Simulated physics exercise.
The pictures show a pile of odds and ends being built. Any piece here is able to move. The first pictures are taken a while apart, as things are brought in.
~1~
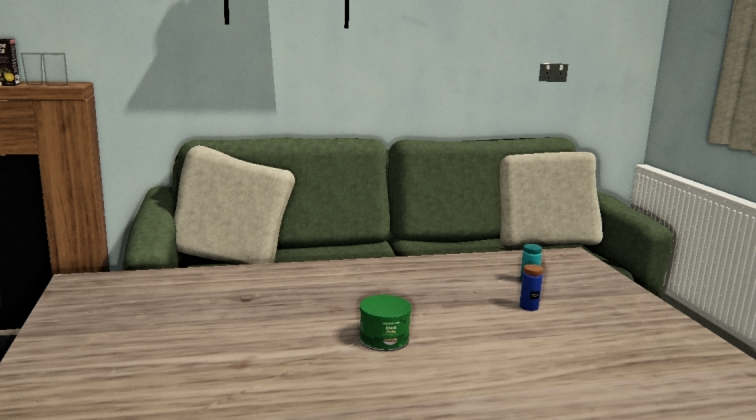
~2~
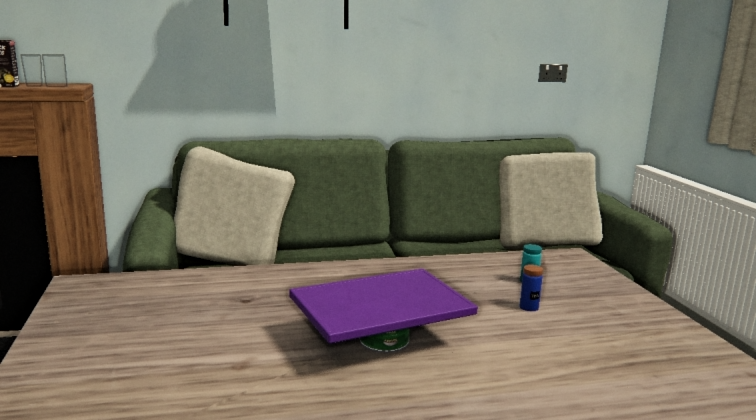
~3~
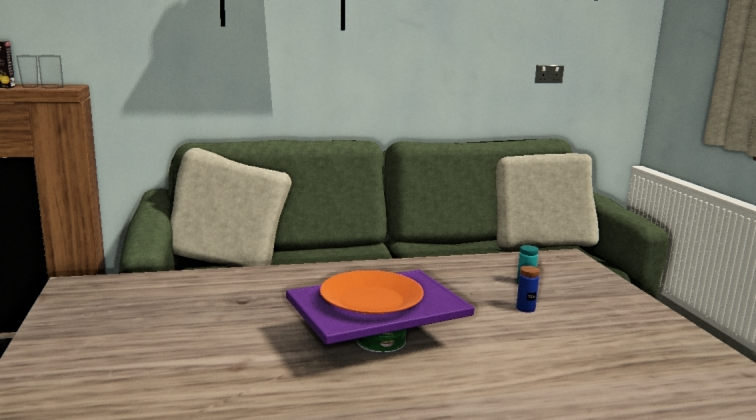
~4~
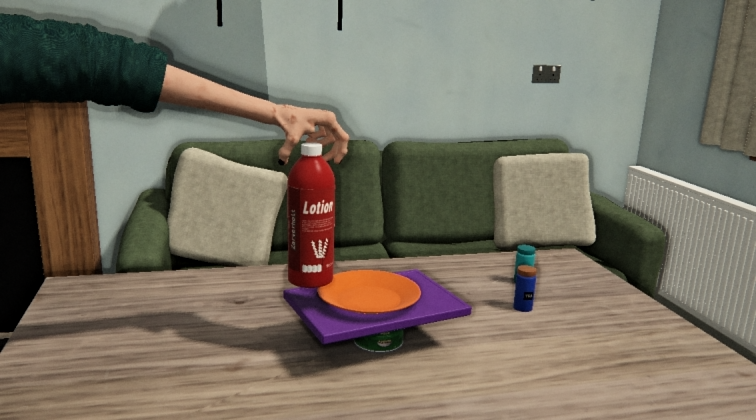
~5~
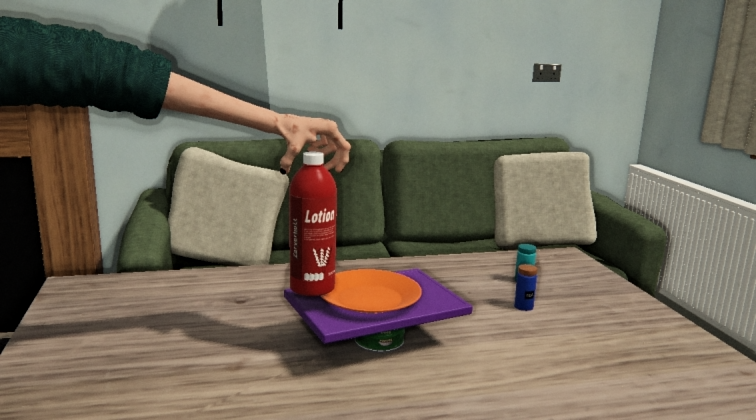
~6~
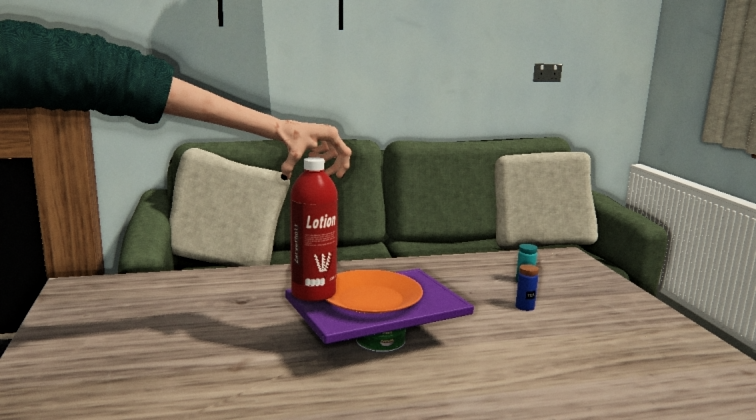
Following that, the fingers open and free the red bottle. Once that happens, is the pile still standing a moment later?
No, it has fallen.
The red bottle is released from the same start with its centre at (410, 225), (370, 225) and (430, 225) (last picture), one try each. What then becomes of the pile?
First, it holds; second, it stays up; third, it comes apart.
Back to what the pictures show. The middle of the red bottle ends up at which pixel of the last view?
Roughly at pixel (205, 356).
Then, 0.50 s past the last view, red bottle now fallen.
Then, 0.60 s past the last view, things are still on the move.
Finally, fallen, red bottle; the other 5 still in place. Final places as the last picture's camera would see them, red bottle near (206, 356). The pile loses its balance.
